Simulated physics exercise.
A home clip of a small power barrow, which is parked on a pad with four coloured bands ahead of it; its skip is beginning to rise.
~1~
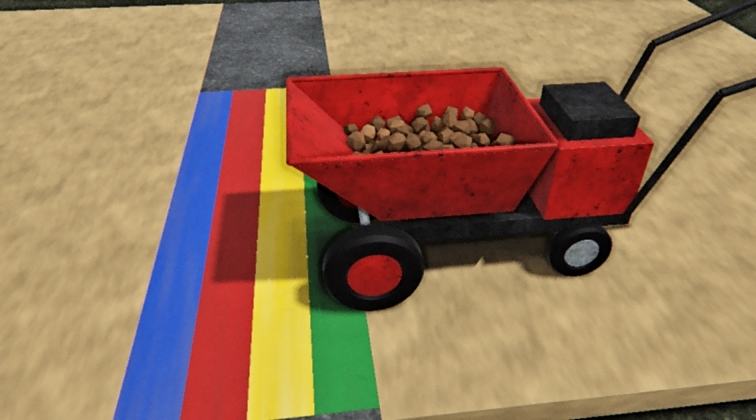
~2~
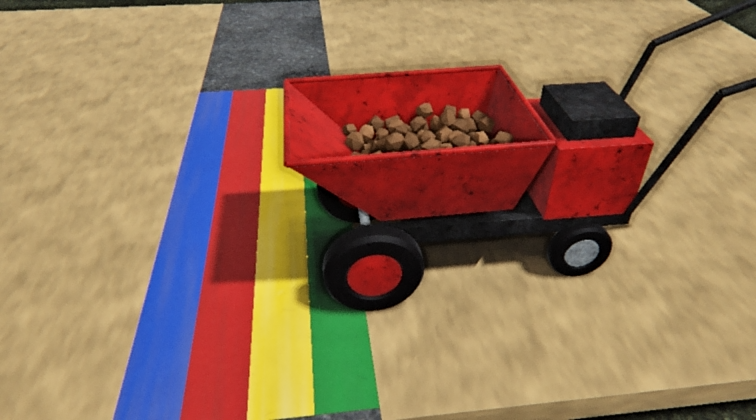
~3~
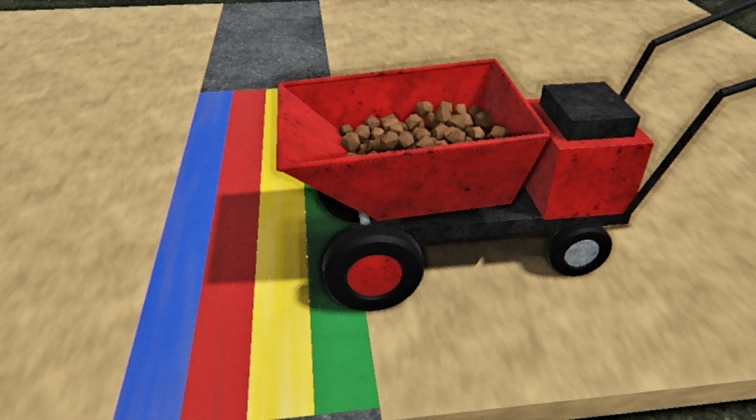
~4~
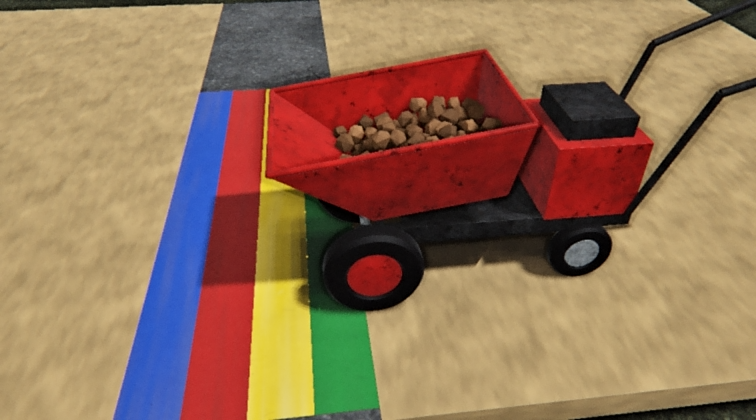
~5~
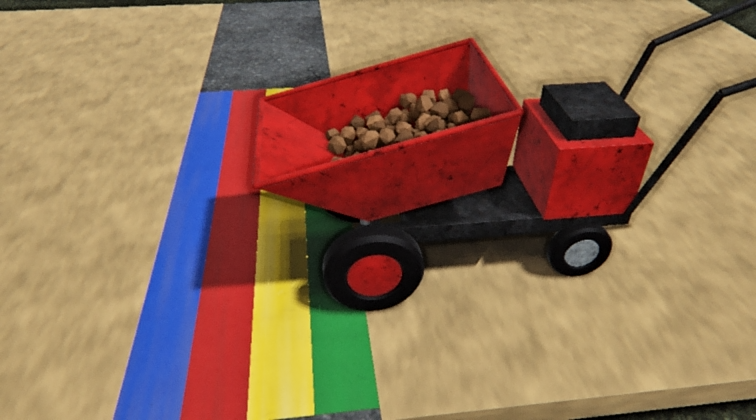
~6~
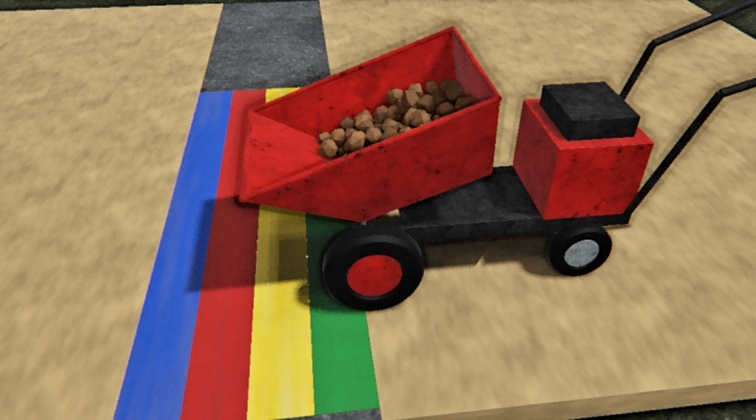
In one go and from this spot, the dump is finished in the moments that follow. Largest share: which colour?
Colour: Blue.
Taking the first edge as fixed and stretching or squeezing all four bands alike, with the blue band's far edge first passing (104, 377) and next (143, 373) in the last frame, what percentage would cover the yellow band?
I'd put it at some 0 % for the first and some 0 % for the second.
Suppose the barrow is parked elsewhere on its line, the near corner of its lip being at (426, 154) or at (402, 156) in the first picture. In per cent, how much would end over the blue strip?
10 % and 10 %.
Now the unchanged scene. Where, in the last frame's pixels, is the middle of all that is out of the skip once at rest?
Close to (162, 273), more or less.
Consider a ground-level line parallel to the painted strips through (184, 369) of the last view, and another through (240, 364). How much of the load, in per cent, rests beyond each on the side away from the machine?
Close to 60 % and 70 %, in that order.
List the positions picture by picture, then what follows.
Lip of the skip at (289, 163), level; top of the load at (431, 149), clay clods; green strip at (341, 347); yellow strip at (281, 353); red strip at (220, 359); blue strip at (158, 365), in the first frame.
Lip of the skip at (287, 164), tipped barely; top of the load at (447, 152), in the second frame.
Lip of the skip at (279, 169), tipped barely; top of the load at (442, 149), in the third frame.
Lip of the skip at (268, 176), tipped a little; top of the load at (448, 134), in the fourth frame.
Lip of the skip at (255, 186), tipped a little; top of the load at (437, 128), in the fifth frame.
Lip of the skip at (242, 200), tipped clearly; top of the load at (451, 126); green strip at (341, 347); yellow strip at (281, 353); red strip at (220, 359); blue strip at (158, 365), in the sixth frame.
Soon, skip tipped steeply; all in the skip.
A while on, skip tipped right over; about two thirds in the skip; a small part over the red strip; about a quarter over the blue strip.
Towards the end, skip tipped right over; about a quarter in the skip; a small part over the red strip; about a third over the blue strip; about a quarter off the paint.
Finally, skip tipped right over; about a quarter in the skip; none over the green strip; none over the yellow strip; a small part over the red strip; about a third over the blue strip; about a quarter off the paint.
